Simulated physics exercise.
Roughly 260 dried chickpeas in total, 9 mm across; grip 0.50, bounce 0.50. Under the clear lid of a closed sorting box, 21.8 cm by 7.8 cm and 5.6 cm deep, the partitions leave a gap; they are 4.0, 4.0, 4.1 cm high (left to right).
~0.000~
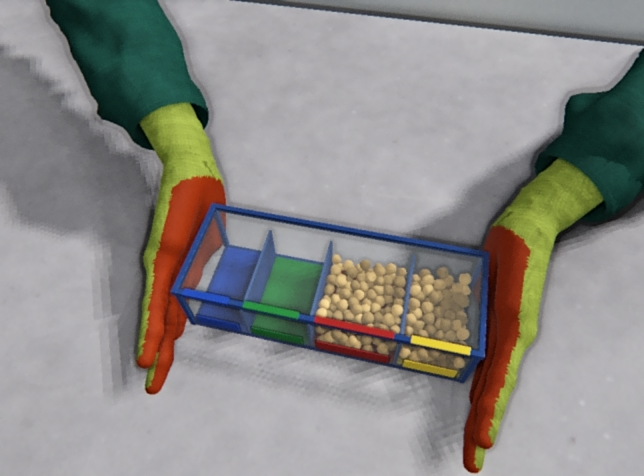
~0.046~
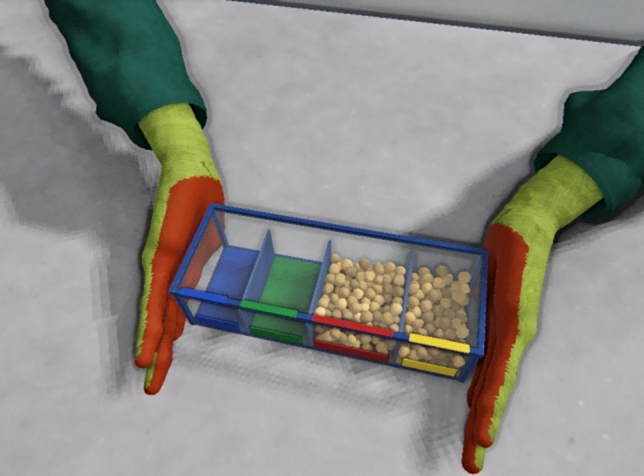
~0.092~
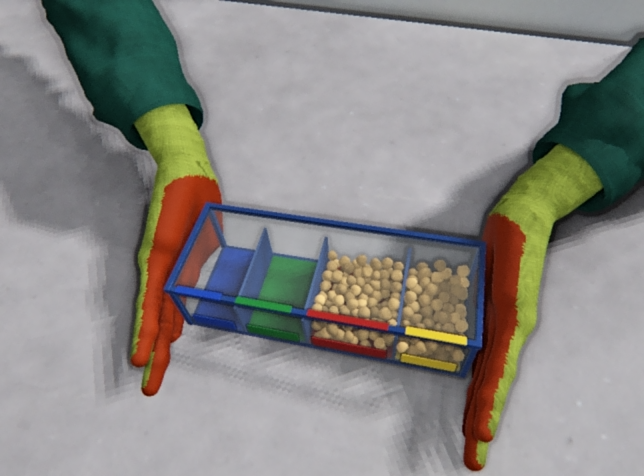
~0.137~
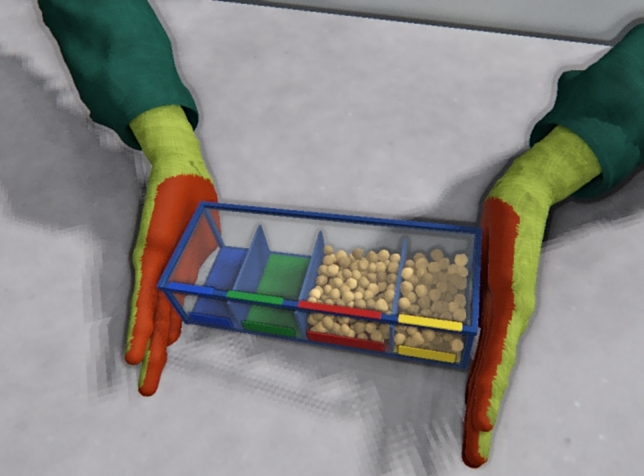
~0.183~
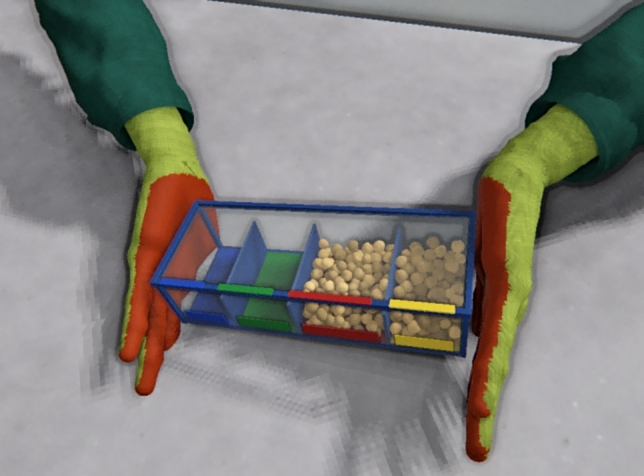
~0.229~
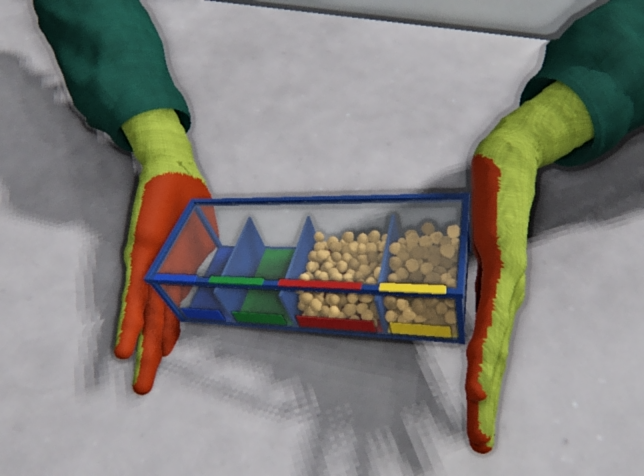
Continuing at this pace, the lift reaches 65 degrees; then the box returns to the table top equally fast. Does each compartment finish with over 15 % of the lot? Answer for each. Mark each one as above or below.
Marked: Red above; blue below; green below; yellow above.
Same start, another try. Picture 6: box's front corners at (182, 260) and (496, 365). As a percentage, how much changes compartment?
Something like 0 in a hundred.
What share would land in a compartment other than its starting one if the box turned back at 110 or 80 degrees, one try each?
Some 25 and some 15 per cent, respectively.
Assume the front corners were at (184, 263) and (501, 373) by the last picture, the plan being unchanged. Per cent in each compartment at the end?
Red 50 %, blue 0 %, green 0 %, yellow 50 %.
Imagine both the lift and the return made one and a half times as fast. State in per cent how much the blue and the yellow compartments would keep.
The blue compartment would end with 0 per cent and the yellow one with 45 per cent.
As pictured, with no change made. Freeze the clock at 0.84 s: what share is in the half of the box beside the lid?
Roughly 20 percent of the pieces.
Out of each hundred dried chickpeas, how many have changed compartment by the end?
Roughly 5 in a hundred.
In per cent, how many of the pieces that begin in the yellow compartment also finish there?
It works out to near 100 percent.
Then, at 0.84 s, tilt 64 degrees; red 55 %, yellow 45 %.
After 1.25 s, tilt 27 degrees; red 50 %, green 5 %, yellow 45 %.
After 1.74 s, tilt 0 degrees; red 50 %, green 5 %, yellow 45 %.
In the end, at 2.2 s, red 50 %, blue 0 %, green 5 %, yellow 45 %.
